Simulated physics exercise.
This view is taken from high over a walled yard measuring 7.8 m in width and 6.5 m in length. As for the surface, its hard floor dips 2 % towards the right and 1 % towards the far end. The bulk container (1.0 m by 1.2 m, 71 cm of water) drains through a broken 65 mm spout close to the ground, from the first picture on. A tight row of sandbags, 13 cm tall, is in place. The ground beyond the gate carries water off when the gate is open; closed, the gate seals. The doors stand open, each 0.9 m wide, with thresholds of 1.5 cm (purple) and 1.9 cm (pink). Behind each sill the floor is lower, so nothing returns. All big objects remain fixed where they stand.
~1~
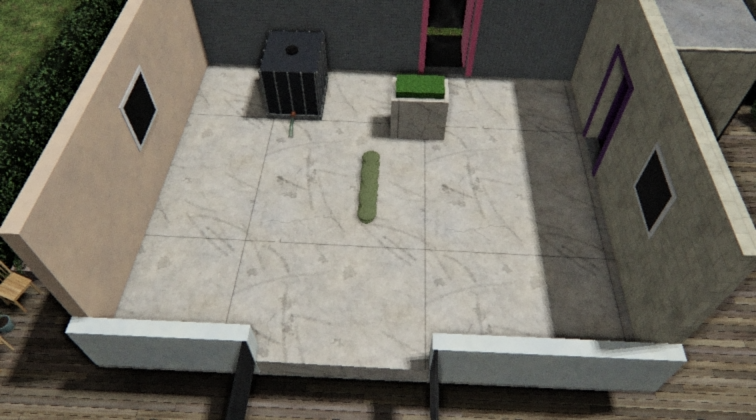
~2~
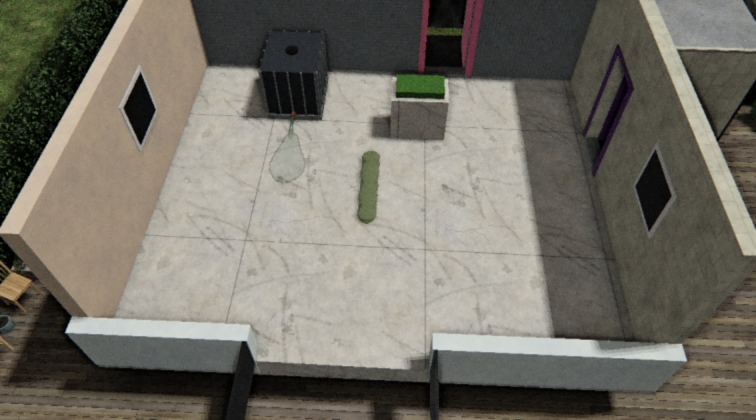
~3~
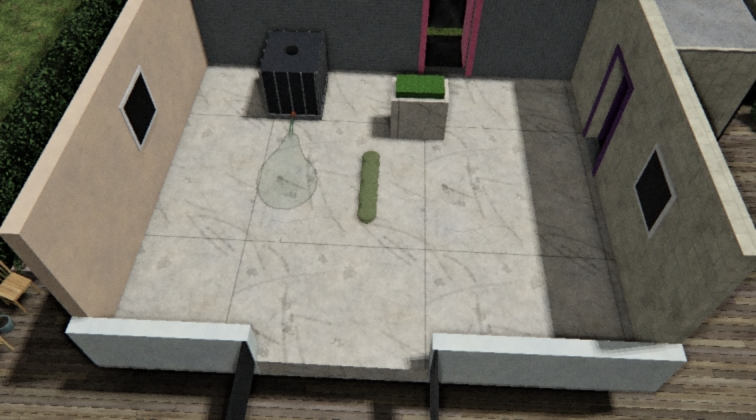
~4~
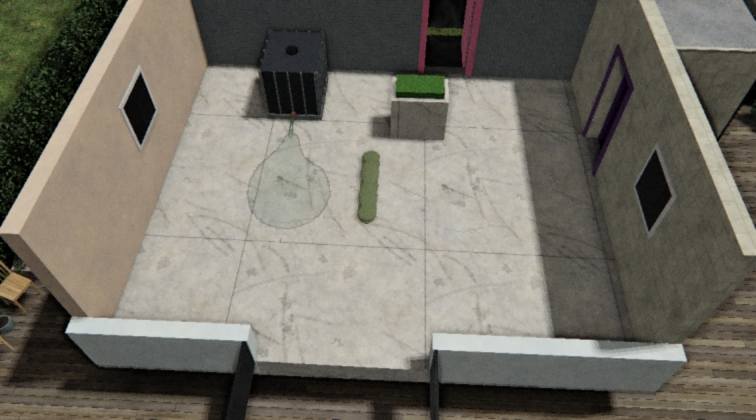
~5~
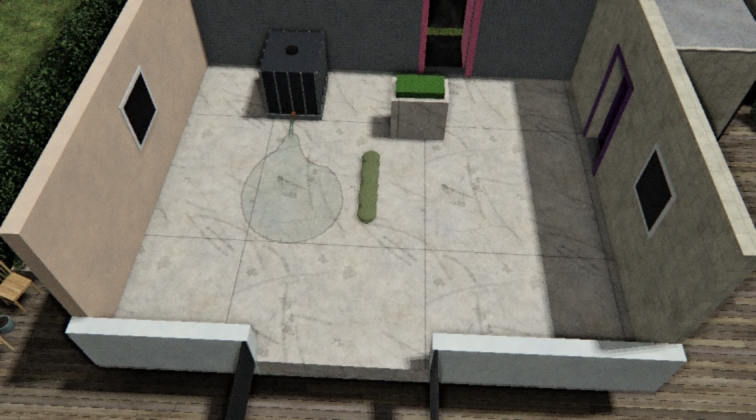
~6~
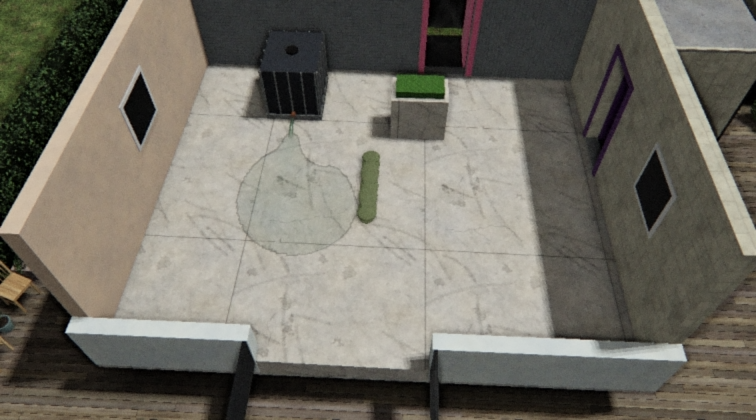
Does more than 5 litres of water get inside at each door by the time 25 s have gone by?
Purple door: No; pink door: No.
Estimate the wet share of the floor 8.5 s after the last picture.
Wet fraction: Around 20 %.
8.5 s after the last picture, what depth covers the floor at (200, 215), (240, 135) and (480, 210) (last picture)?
Around 0.0 cm, 0.0 cm and 0.6 cm.
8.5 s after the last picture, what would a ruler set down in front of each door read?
Purple 0.0 cm, pink 0.0 cm.
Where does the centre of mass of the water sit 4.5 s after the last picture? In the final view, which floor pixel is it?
Roughly at (321, 213).
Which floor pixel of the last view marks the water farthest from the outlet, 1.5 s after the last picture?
(336, 266).
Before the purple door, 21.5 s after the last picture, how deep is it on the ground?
2.0 cm.
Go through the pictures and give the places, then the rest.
In the first frame, the jet has just started at (292, 123); the ground is still dry.
The second frame shows the jet leaves at (292, 123); the sheet reaches (290, 180), 1.6 m away, and wets 0.5 m2.
The third frame shows from the spout at (292, 123) the water has spread over 1.2 m2; its tip is at (284, 208), and it is 0.9 cm deep on average.
The fourth frame shows the jet leaves at (292, 123); the sheet reaches (295, 225), 2.7 m away, and wets 1.9 m2.
The fifth frame shows from the spout at (292, 123) the water has spread over 2.5 m2; its tip is at (300, 240), and it is 0.9 cm deep on average.
The sixth frame shows from the spout at (292, 123) the water has spread over 3.2 m2; its tip is at (305, 252), and it is 0.9 cm deep on average.
Then, 1.5 s after the last picture water covers 10 % of the floor and is deepest (2 cm) near (293, 145); purple door not reached, pink door not reached.
Then, 4.5 s after the last picture water covers 15 % of the floor and is deepest (2 cm) near (293, 145); purple door not reached, pink door not reached.
Then, 8.5 s after the last picture water covers 20 % of the floor and is deepest (2 cm) near (352, 214); purple door not reached, pink door not reached.
Then, 12.5 s after the last picture water covers 25 % of the floor and is deepest (2 cm) near (352, 214); purple door not reached, pink door not reached.
Then, 21.5 s after the last picture water covers 35 % of the floor and is deepest (4 cm) near (566, 80); purple door 2.1 cm at the sill, 2 L in, pink door 0.95 cm at the sill, 0 L in.
